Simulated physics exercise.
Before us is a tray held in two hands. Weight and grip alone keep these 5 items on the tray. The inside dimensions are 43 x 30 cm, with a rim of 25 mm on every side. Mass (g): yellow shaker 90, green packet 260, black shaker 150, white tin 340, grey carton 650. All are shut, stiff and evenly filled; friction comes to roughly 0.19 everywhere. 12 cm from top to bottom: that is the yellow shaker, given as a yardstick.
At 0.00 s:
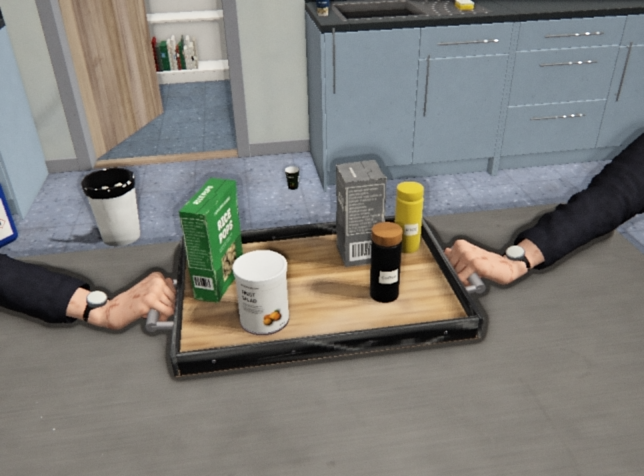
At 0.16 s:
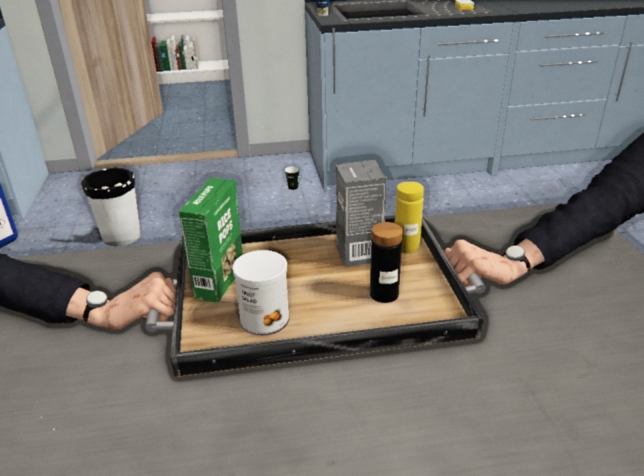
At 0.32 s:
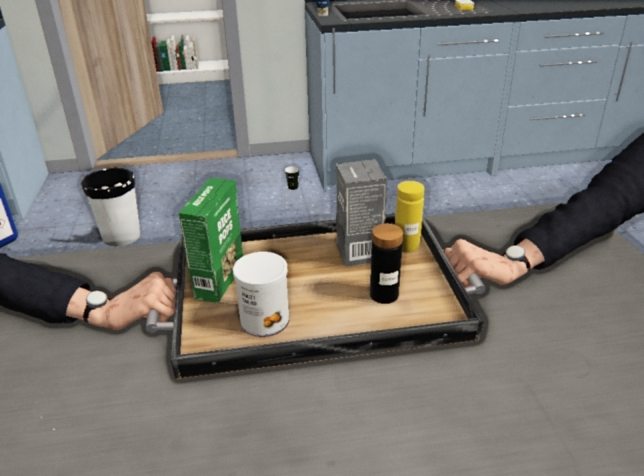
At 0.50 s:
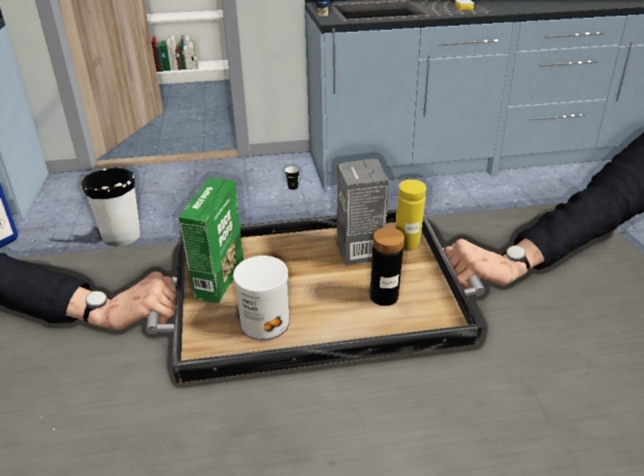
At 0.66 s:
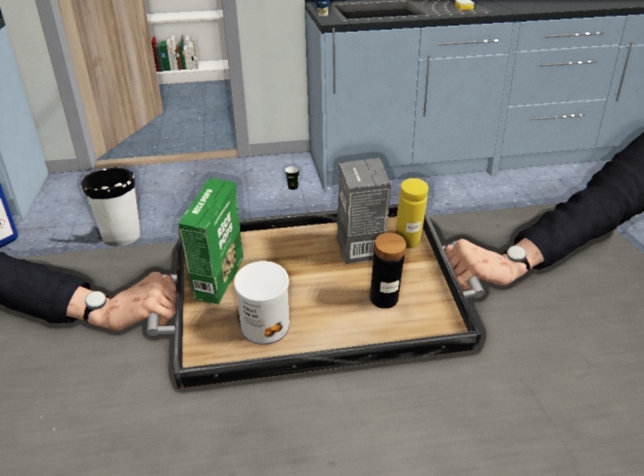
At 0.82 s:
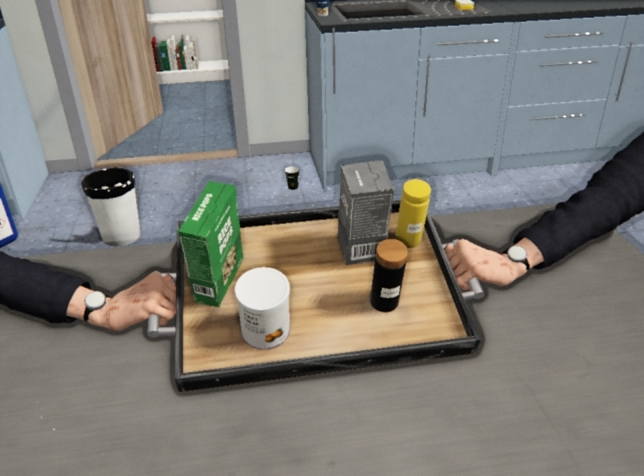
Two hands holding a wooden tray of closed containers level, then gradually tilting its near edge down while the items stay upright on it.
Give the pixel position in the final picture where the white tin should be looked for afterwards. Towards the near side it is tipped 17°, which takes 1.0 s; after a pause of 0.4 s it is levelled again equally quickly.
(264, 310).
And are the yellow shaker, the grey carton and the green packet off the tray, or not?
Once it all settles, the yellow shaker leaves its surface, the grey carton leaves its surface and the green packet stays on its surface.
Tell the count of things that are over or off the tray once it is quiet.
I get 3.
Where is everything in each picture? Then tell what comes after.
In the first frame, tray level; white tin (262, 293); yellow shaker (408, 218).
In the second frame, tray level; black shaker (386, 263); grey carton (360, 214).
In the third frame, tilt 2°, near edge down; yellow shaker (409, 217); green packet (215, 240).
In the fourth frame, tilt 5°, near edge down; black shaker (386, 267); grey carton (361, 213).
In the fifth frame, tilt 10°, near edge down; yellow shaker (411, 214); green packet (214, 242).
In the sixth frame, tilt 14°, near edge down; white tin (264, 309); black shaker (388, 277).
After 1.22 s, tilt 17°, near edge down; white tin moved 4 cm near (267, 333); black shaker 12° off its base; grey carton moved 12 cm.
After 1.62 s, tilt 17°, near edge down; yellow shaker, black shaker and grey carton now off the tray; white tin moved 4 cm near (267, 332); green packet moved 13 cm.
After 1.92 s, tilt 11°, near edge down; white tin moved 4 cm near (266, 325); green packet moved 13 cm.
In the end (3.0 s), off the tray, yellow shaker, black shaker and grey carton; not toppled but over 5 cm from the start, green packet; the last one under 5 cm from the start. In the last view, white tin near (264, 309).
